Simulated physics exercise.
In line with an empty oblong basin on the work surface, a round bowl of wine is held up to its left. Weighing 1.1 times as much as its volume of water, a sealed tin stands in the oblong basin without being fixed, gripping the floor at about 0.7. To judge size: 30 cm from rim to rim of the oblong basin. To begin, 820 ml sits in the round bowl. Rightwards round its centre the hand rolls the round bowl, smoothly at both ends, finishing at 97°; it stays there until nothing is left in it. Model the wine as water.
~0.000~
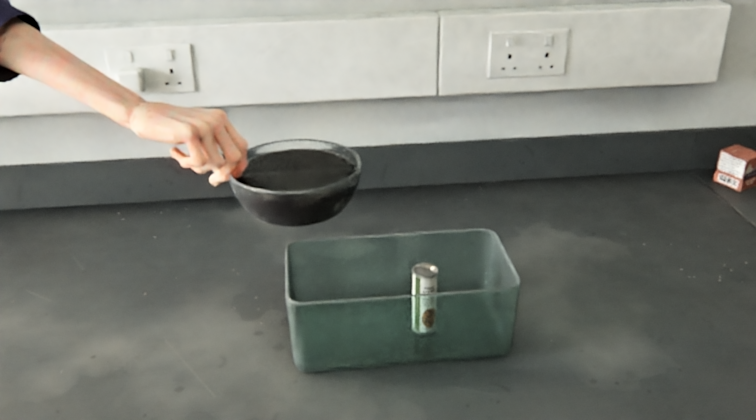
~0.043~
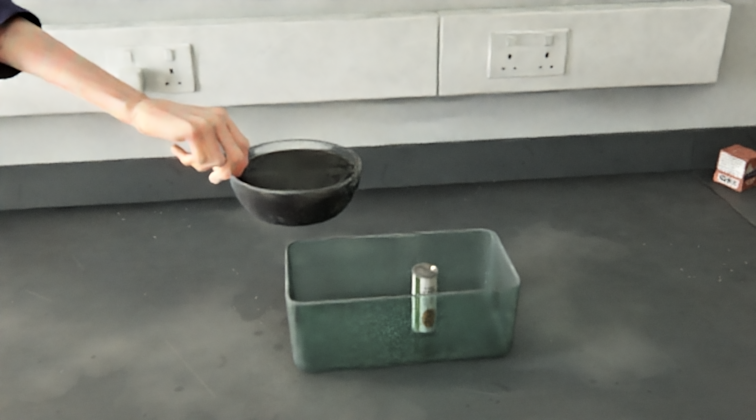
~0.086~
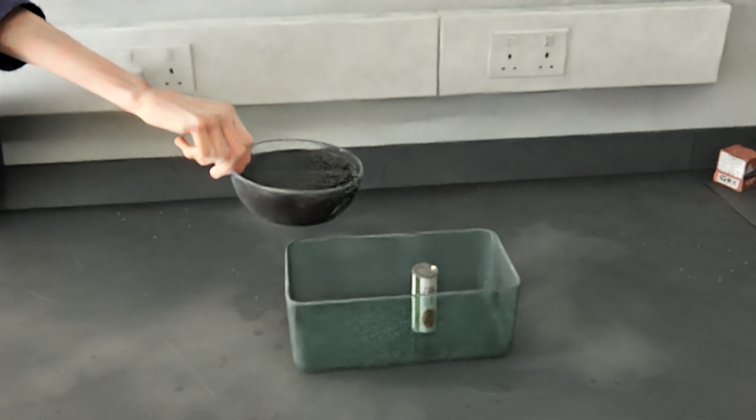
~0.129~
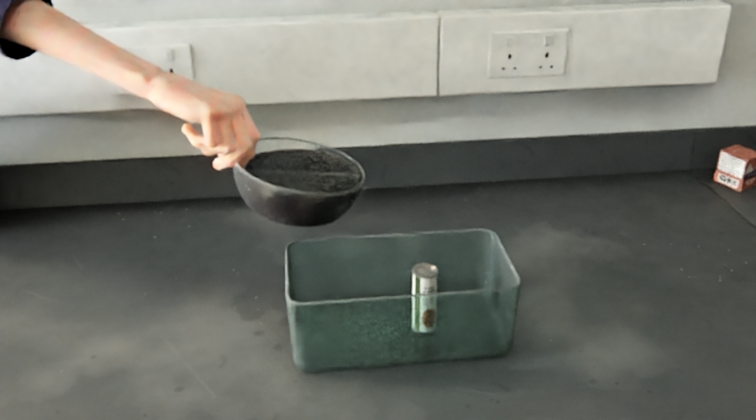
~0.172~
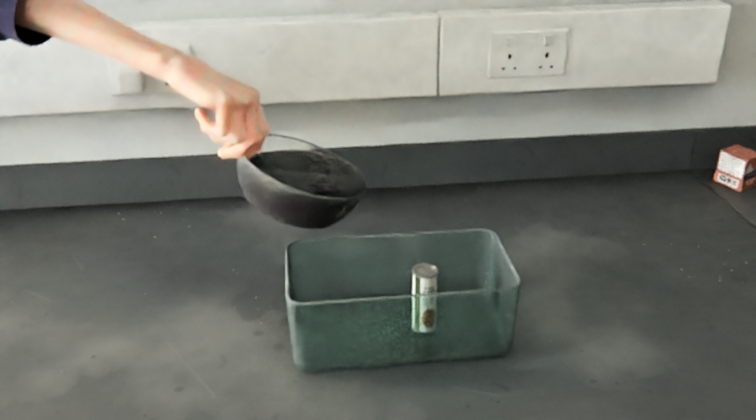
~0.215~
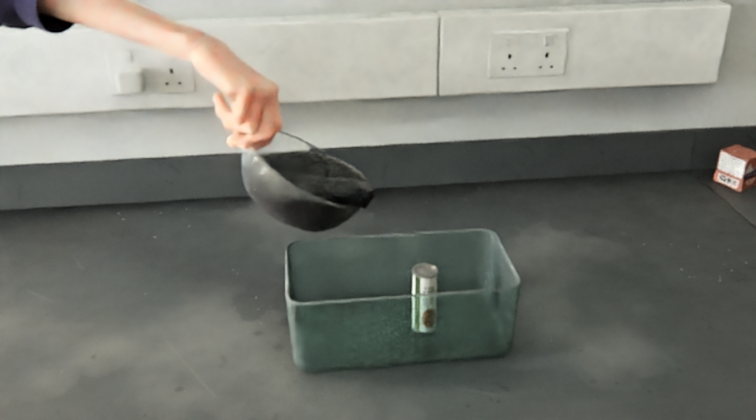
A hand gradually tilts a round bowl of dark liquid rightwards above an oblong basin.
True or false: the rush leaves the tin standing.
False.
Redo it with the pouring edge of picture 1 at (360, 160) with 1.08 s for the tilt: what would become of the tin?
Result: Tin upright.
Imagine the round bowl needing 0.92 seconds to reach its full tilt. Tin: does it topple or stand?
The tin stays up.
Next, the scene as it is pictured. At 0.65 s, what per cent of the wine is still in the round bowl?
About 1 per cent.
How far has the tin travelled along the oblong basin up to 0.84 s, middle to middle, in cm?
Near 0 cm.
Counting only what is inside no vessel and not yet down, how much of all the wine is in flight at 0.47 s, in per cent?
My guess is roughly 34 %.
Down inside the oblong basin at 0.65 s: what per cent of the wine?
The share is close to 96 percent.
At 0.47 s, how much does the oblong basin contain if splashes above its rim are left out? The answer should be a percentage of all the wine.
At that time the basin holds about 54 per cent of the liquid.
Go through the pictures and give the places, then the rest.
In the first picture, tilt 0°; pouring edge (360, 162); surface from (233, 173) to (357, 166); the oblong basin's rim runs from (287, 272) to (507, 257); the tin's top is at (425, 273).
In the second picture, tilt 1°; pouring edge (361, 163); surface from (233, 173) to (358, 167).
In the third picture, tilt 6°; pouring edge (362, 168); surface from (235, 170) to (359, 169).
In the fourth picture, tilt 13°; pouring edge (364, 175); surface from (237, 168) to (361, 172).
In the fifth picture, tilt 22°; pouring edge (365, 185); surface from (241, 167) to (362, 178); 2 per cent is over the edge.
In the sixth picture, tilt 32°; pouring edge (363, 196); surface from (246, 169) to (353, 183); 8 per cent is over the edge.
Then, 0.47 s in, the tilt is 92° and 11 per cent is still to pour; the tin stands where it began.
Then, 0.65 s in, the tilt is 97° and 1 per cent is still to pour; the tin leans 11°.
Then, 0.84 s in, the tilt is 97° and 0 per cent is still to pour; the tin leans 20°.
Then, 1.05 s in, the tilt is 97° and 0 per cent is still to pour; the tin lies on its side.
Finally, the tin lies on its side.
